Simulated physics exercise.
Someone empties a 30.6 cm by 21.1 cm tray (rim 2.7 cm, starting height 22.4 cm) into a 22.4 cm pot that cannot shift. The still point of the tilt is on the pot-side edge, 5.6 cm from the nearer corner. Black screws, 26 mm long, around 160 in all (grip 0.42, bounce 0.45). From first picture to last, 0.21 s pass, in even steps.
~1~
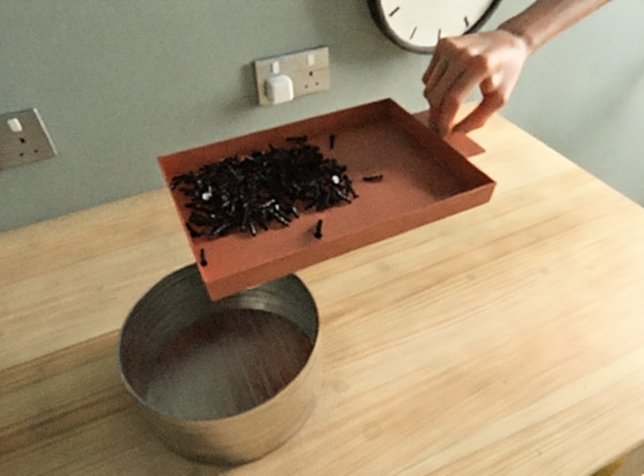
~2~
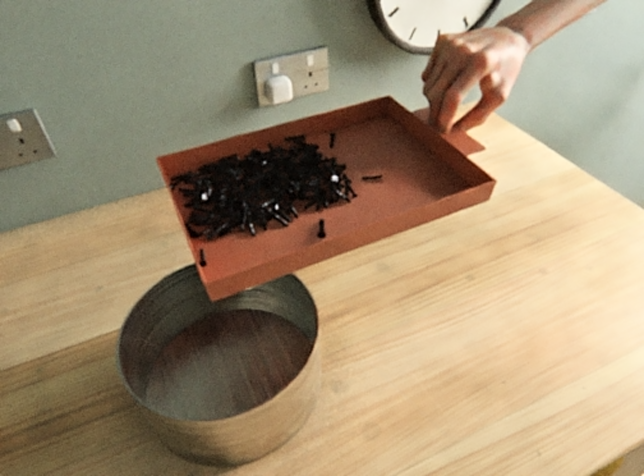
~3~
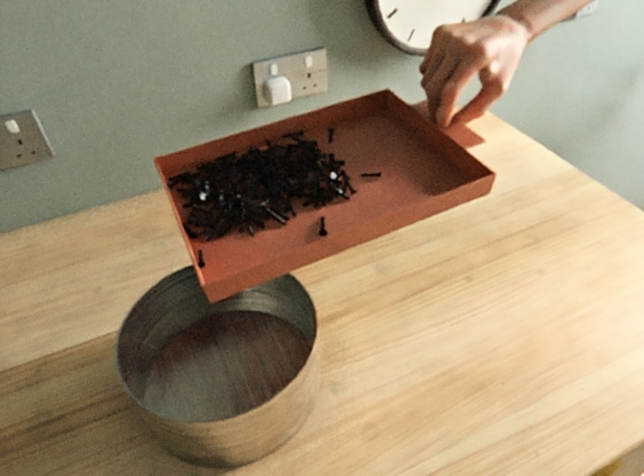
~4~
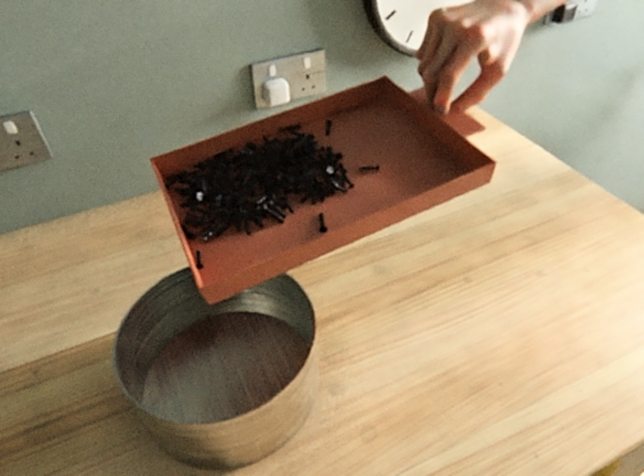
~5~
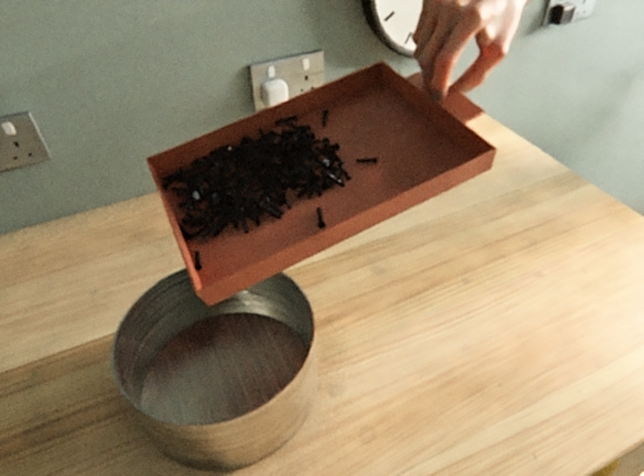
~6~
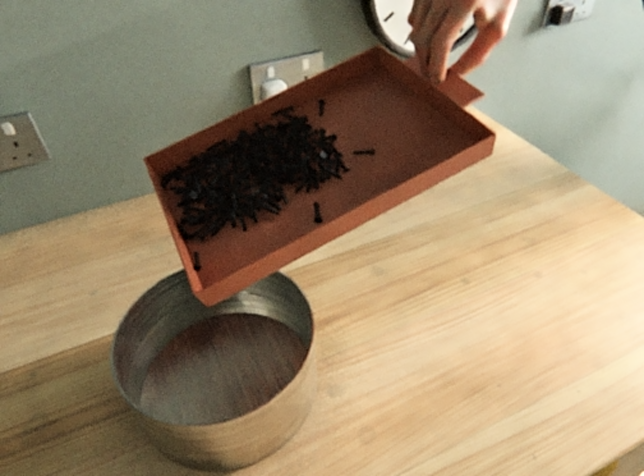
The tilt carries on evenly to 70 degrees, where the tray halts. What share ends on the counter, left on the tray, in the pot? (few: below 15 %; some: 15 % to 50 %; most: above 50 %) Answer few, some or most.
Counter: Few, tray: Most, pot: Some.
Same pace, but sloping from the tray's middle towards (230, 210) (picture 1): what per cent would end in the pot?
Some 10 per cent.
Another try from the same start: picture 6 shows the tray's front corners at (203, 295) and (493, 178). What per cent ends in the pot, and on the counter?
Pot 25, counter 5.
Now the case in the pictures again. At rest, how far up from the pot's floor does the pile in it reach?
Some 1.5 cm.
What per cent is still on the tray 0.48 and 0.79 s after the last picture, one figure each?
In turn: 100, 70.
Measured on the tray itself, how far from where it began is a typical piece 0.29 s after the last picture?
About 3 cm.
Then, 0.29 s after the last picture, tilt 42 degrees; the tray holds 100 %, the pot 0 %.
Then, 0.48 s after the last picture, tilt 60 degrees; the tray holds 100 %, the pot 0 %.
Then, 0.79 s after the last picture, tilt 70 degrees; the tray holds 70 %, the pot 20 %.
In the end, counter 5 %, tray 70 %, pot 25 %.
